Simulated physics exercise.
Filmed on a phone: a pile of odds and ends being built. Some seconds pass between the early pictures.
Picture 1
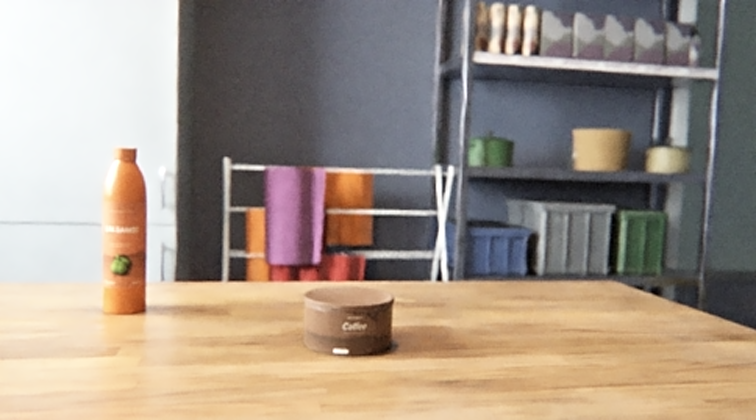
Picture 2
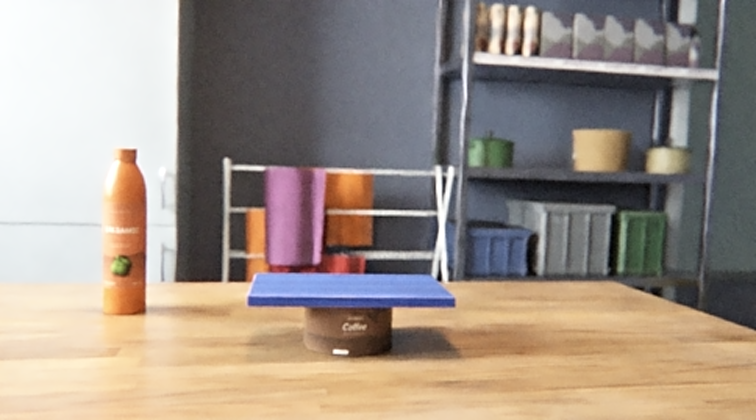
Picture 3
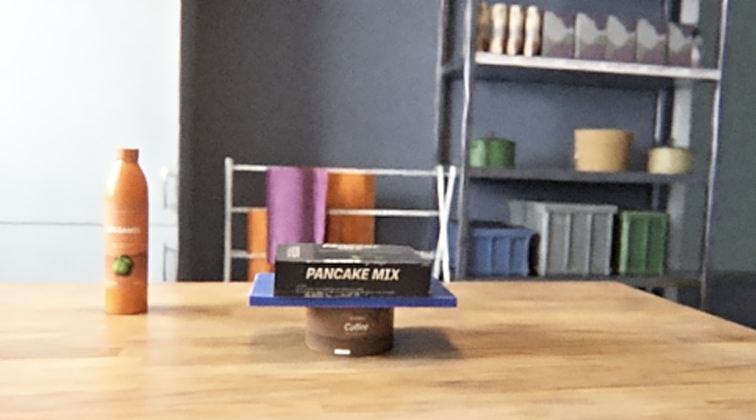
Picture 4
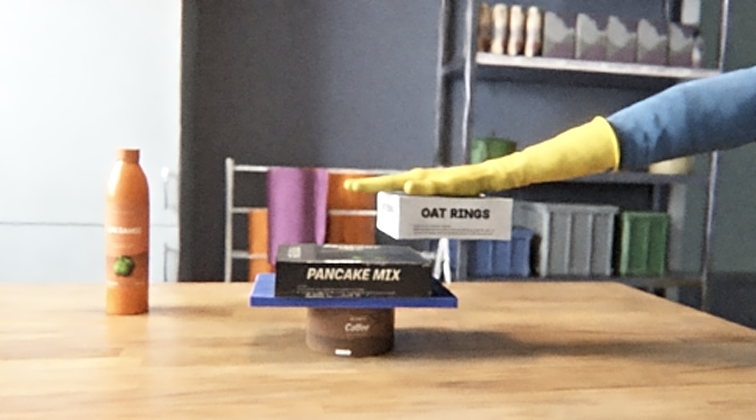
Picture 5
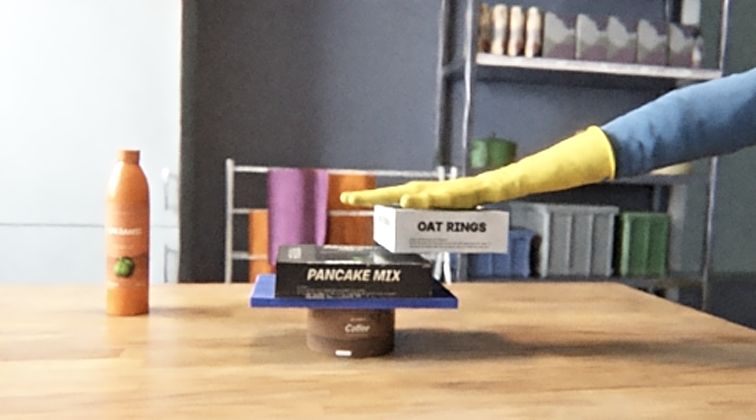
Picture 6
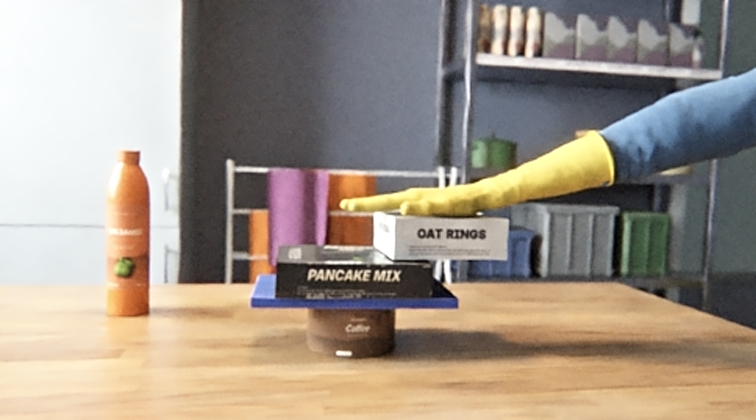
A yellow-gloved hand lowers a white box onto the black box's right side.
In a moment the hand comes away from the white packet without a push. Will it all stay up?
It gives way.
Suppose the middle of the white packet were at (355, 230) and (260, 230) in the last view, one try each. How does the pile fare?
First try: It stays up; second try: It comes apart.
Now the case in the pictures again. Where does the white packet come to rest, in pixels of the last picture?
Near (556, 322).
Then, 0.30 s past the last view, white packet now fallen.
Then, 0.50 s past the last view, things are still on the move.
Then, 0.60 s past the last view, as before.
Finally, fallen, white packet; the other 4 still in place. Final places as the last picture's camera would see them, white packet near (555, 322). The pile loses its balance.
